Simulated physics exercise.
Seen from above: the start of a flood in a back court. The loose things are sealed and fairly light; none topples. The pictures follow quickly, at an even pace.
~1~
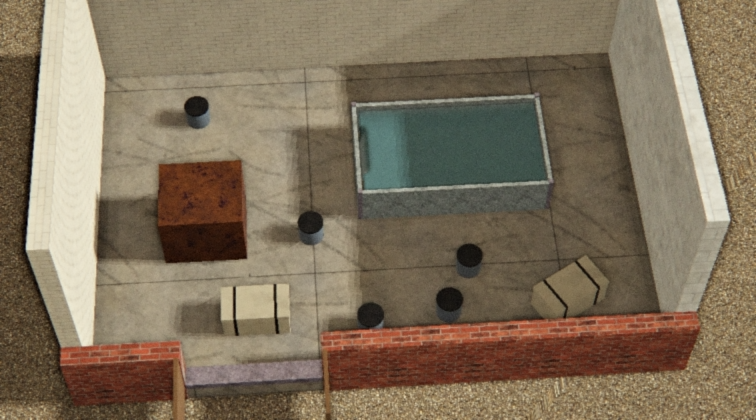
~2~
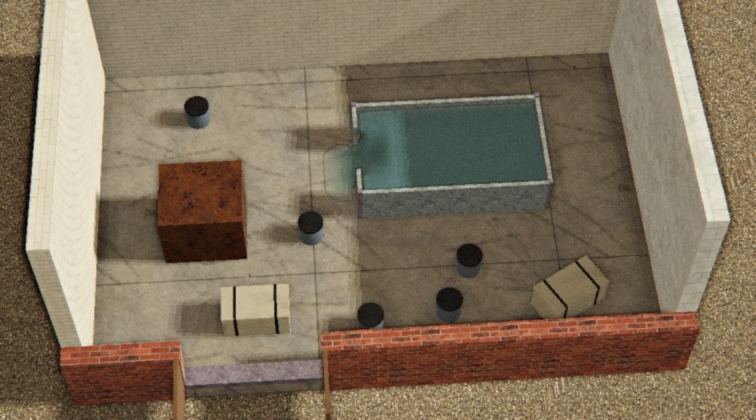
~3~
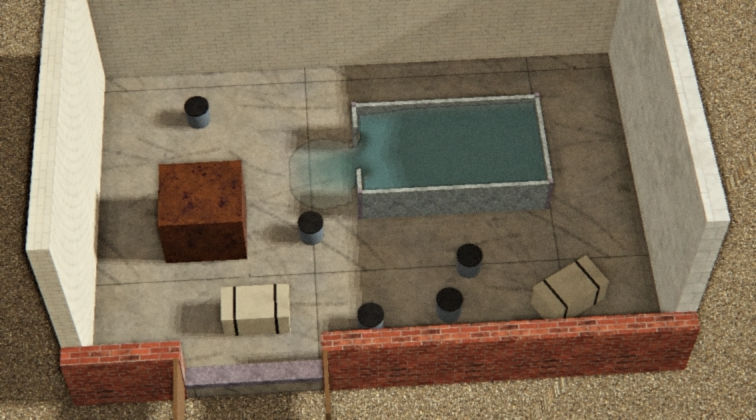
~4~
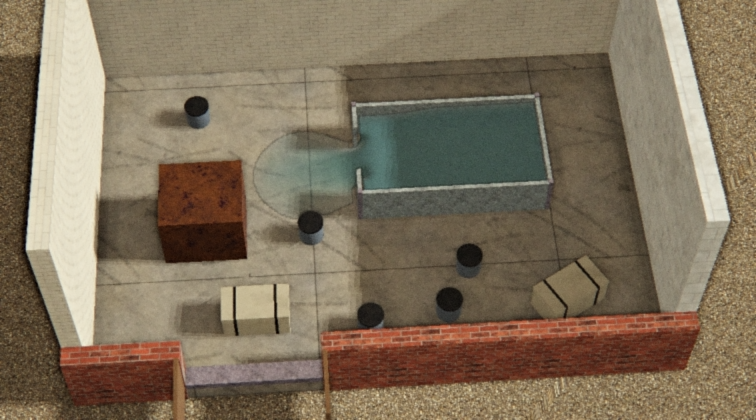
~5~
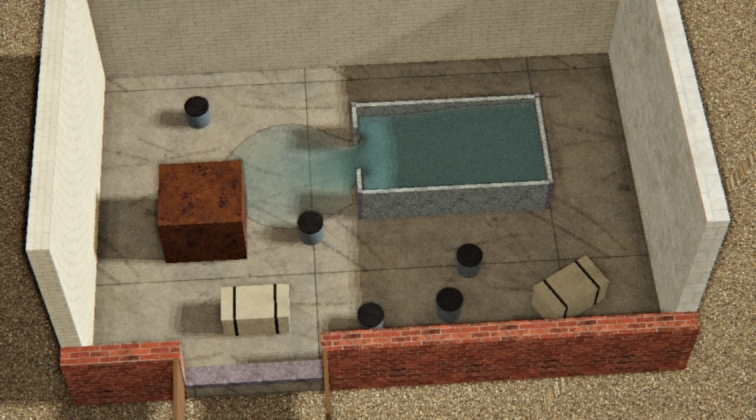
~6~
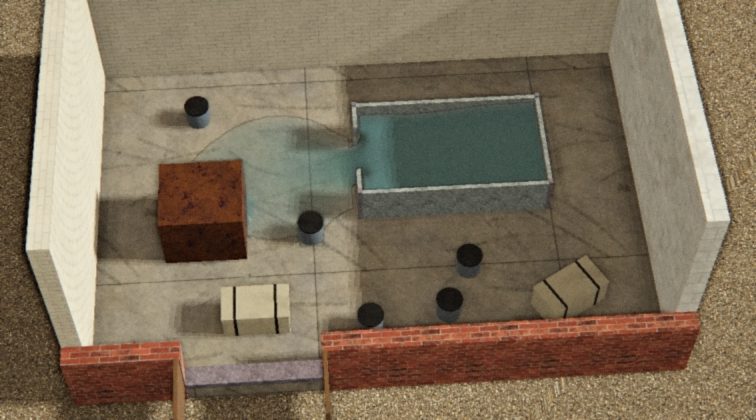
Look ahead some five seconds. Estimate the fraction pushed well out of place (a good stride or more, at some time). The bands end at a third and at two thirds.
It is not even a third.
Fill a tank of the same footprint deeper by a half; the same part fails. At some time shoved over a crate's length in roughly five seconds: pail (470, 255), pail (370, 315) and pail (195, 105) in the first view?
As listed: Under that, less than that, shifted that much.
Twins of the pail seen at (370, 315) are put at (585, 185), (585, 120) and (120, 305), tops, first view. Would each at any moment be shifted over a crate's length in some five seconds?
In that order: Never so far, under that, that far or more.
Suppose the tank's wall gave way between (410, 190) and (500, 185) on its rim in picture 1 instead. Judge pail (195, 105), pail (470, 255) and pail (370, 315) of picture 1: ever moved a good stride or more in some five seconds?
As listed: Less than that, yes, pushed that far.
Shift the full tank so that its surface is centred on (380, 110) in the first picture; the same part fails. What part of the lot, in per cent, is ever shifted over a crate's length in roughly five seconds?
Near 10 in a hundred.
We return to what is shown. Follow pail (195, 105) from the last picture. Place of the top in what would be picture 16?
Roughly at (131, 81).
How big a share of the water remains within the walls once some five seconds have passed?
Roughly 96 per cent.
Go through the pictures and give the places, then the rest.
The first picture shows a pail at (311, 222) rests on the ground; a trunk at (571, 284), on the bottom; 0 of 7 have shifted.
The second picture shows a pail at (311, 222) rests on the ground; a trunk at (571, 284) rests on the ground; 0 of 7 have shifted.
The third picture shows a pail at (311, 222), on the bottom; a trunk at (571, 284) rests on the ground; 0 of 7 have shifted.
The fourth picture shows a pail at (311, 222) rests on the ground; a trunk at (571, 284), on the bottom; 0 of 7 have shifted.
The fifth picture shows a pail at (311, 222) rests on the ground; a trunk at (571, 284), on the bottom; 0 of 7 have shifted.
The sixth picture shows a pail at (311, 222), on the bottom; a trunk at (571, 284) rests on the ground; 0 of 7 have shifted.
A moment on, 0 of 7 are well off their spots; 0 afloat.
Next, 1 of 7 are well off their spots; 1 afloat.
Later, 2 of 7 are well off their spots; 1 afloat.
In the end, 1 of 7 are well off their spots, and 2 have been at some point; 1 afloat.
